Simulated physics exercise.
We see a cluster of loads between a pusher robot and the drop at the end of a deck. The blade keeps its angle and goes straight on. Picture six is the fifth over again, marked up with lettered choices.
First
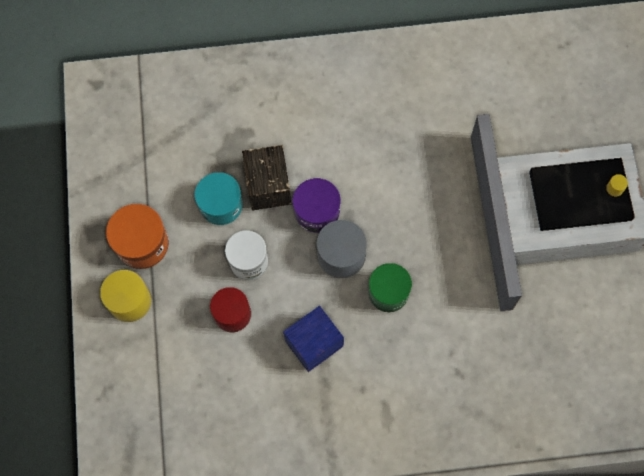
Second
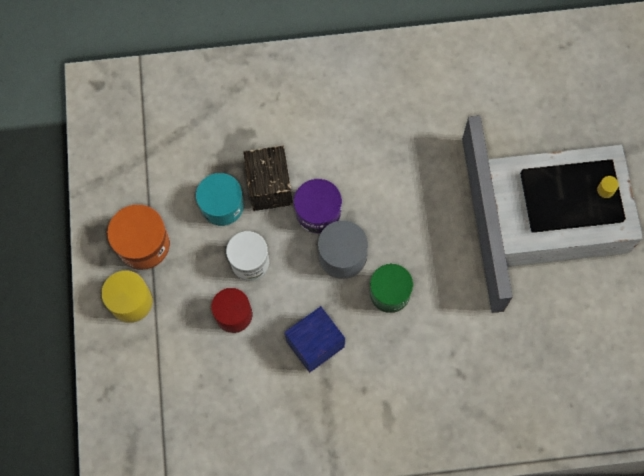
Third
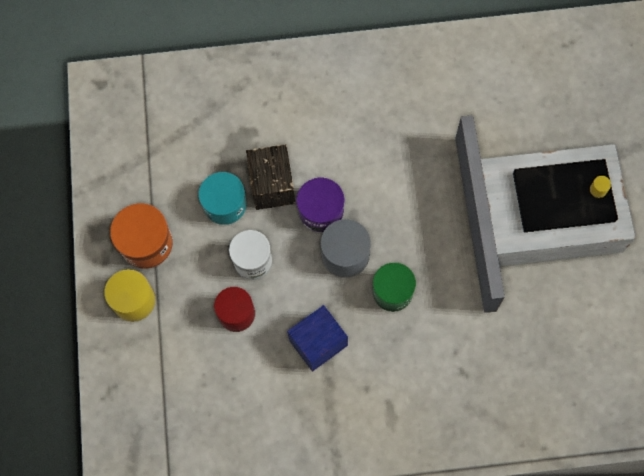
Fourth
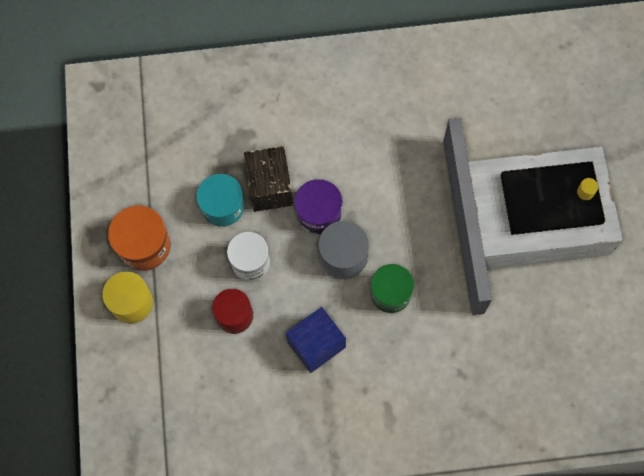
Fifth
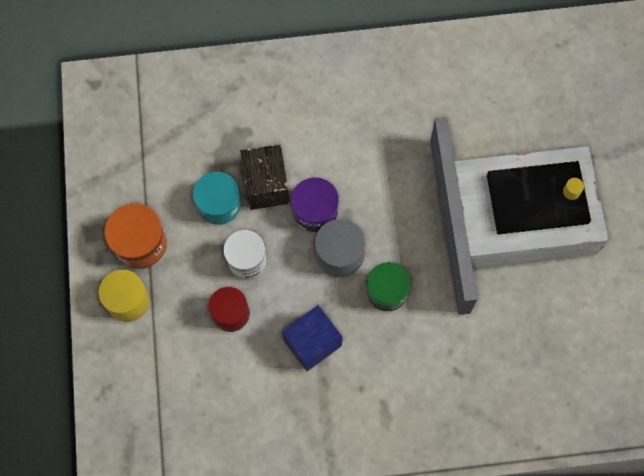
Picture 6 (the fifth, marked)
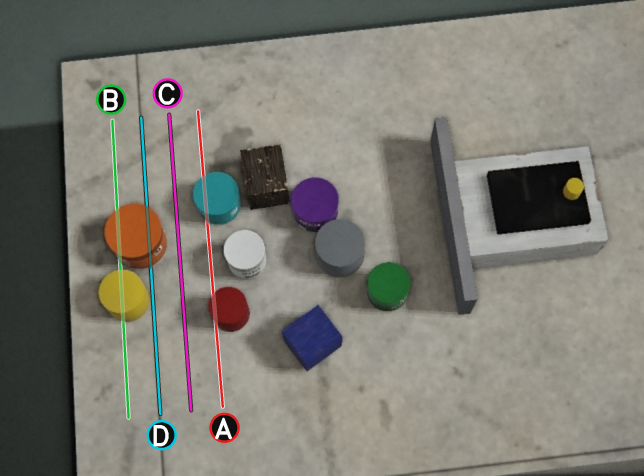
On a pale, stone-like deck, a cluster of colourful round containers, a blue block and a dark crate sits to the left of a pusher robot with a wide grey blade. The robot slides slowly leftward, narrowing the gap to the green container, while the clustered items stay where they are.
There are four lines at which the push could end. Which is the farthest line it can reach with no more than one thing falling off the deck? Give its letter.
No farther than D.
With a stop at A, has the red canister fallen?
No.
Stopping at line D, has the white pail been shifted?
Yes.
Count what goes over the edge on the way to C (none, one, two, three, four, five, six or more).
In all, none.
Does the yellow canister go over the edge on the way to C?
No.
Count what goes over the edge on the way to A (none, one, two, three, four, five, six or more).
In all, none.
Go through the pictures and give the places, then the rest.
In the first picture, yellow canister (127, 296); black crate (267, 178); orange pail (138, 237).
In the second picture, robot (566, 196); red canister (233, 311).
In the third picture, robot (558, 196); white pail (251, 256).
In the fourth picture, robot (545, 198); turquoise pail (221, 201).
In the fifth picture, robot (531, 198); blue crate (313, 338); yellow canister (125, 296); black crate (265, 178).
On the marked copy, A at (210, 252); B at (120, 262); C at (180, 255); D at (150, 259).
With D. Early on, robot (420, 210); green pail (324, 295); purple pail (310, 206).
Further on, robot (309, 223); orange pail (127, 238); white pail (164, 265).
At the end, robot (224, 232); yellow canister over the edge; orange pail (69, 239); one fallen.
As for the rest, A is within the limit but short; B drops four; C is within the limit but short.
